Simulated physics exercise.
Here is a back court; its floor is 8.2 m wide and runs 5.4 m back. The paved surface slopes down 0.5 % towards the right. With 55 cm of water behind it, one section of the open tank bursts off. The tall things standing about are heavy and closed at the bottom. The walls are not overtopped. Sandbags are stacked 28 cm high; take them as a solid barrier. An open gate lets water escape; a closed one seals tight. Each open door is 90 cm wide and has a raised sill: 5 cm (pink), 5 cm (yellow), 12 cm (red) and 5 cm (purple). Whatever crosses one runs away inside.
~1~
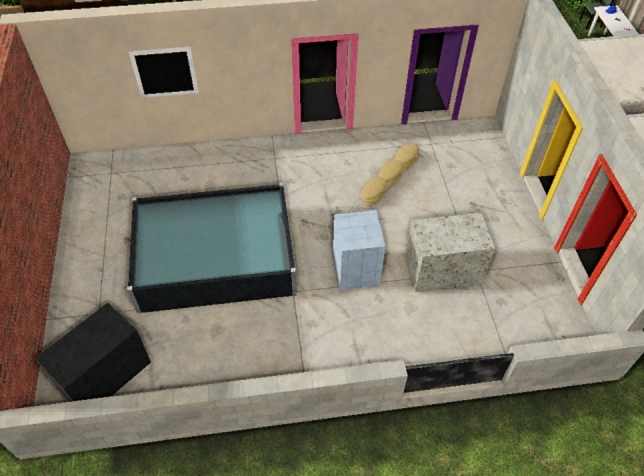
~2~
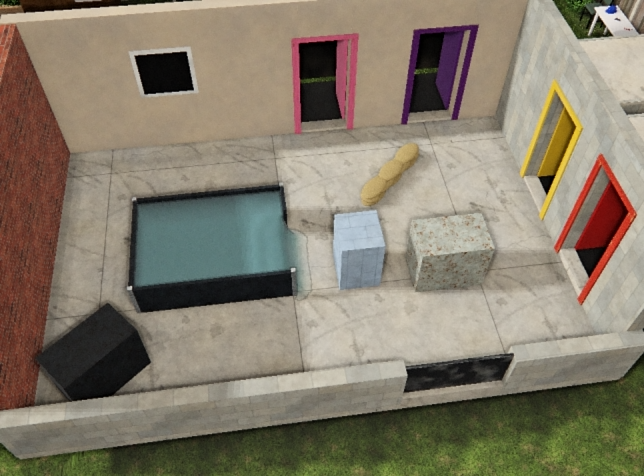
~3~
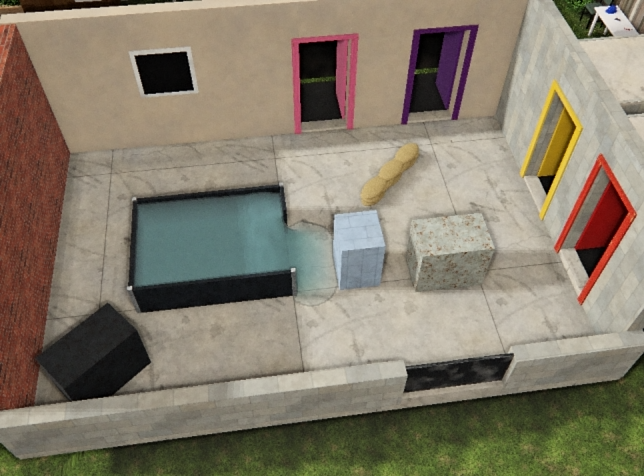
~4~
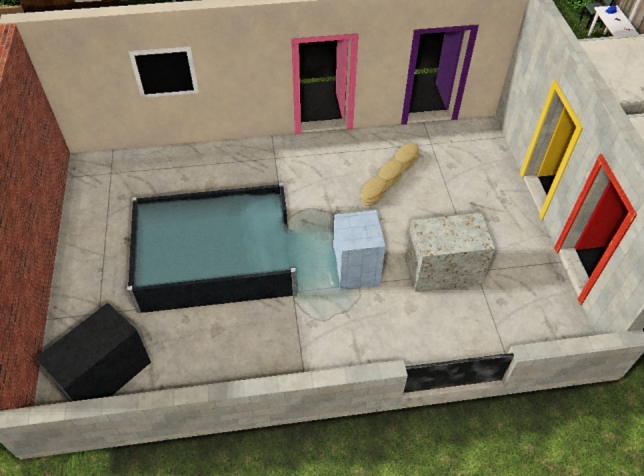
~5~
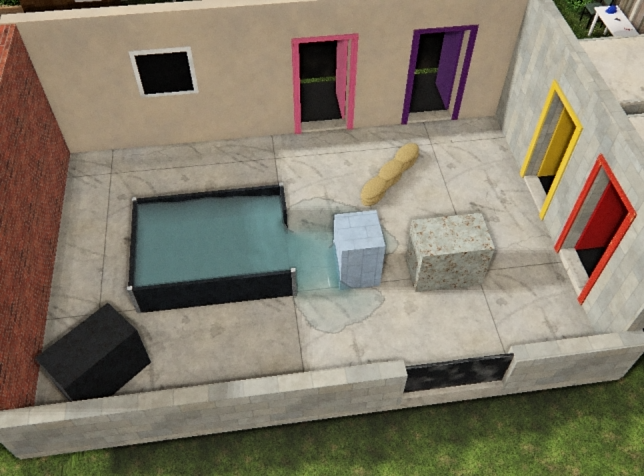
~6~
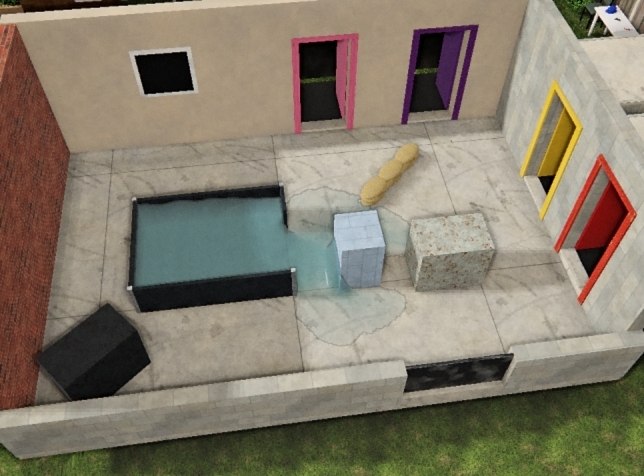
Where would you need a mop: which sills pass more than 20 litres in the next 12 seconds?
Within that time: At the pink door it goes over the limit; at the yellow door it exceeds the limit; at the red door it does not reach the limit; at the purple door it passes the limit.
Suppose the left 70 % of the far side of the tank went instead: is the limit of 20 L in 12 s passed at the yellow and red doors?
Then: Yellow below, red below.
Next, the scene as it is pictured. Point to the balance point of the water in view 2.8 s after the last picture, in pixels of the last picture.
Around (317, 264).
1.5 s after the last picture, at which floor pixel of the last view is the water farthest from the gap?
Near (502, 147).
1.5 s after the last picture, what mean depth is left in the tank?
About 29 cm.
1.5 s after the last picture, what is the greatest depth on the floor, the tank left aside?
Roughly 36 cm.
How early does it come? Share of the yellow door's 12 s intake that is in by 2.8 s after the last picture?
Some 35 per cent by then.
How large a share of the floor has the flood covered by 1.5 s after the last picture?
Near 40 per cent is wet.
Then, 0.7 s after the last picture water covers 20 % of the floor and is deepest (42 cm) near (324, 267); pink door not reached, yellow door not reached, red door not reached, purple door not reached.
Then, 1.5 s after the last picture water covers 40 % of the floor and is deepest (36 cm) near (324, 267); pink door not reached, yellow door 9 cm at the sill, 8 L in, red door not reached, purple door not reached.
Then, 2.8 s after the last picture water covers 60 % of the floor and is deepest (22 cm) near (325, 276); pink door 11 cm at the sill, 39 L in, yellow door 13 cm at the sill, 63 L in, red door 11 cm at the sill, 0 L in, purple door 5 cm at the sill, 0 L in.
Then, 6.3 s after the last picture water covers 70 % of the floor and is deepest (16 cm) near (415, 169); pink door 6 cm at the sill, 81 L in, yellow door 11 cm at the sill, 122 L in, red door 9 cm at the sill, 5 L in, purple door 7 cm at the sill, 9 L in.
Then, 11.3 s after the last picture water covers 90 % of the floor and is deepest (9 cm) near (562, 362); pink door 6 cm at the sill, 84 L in, yellow door 8 cm at the sill, 183 L in, red door 8 cm at the sill, 6 L in, purple door 8 cm at the sill, 59 L in.
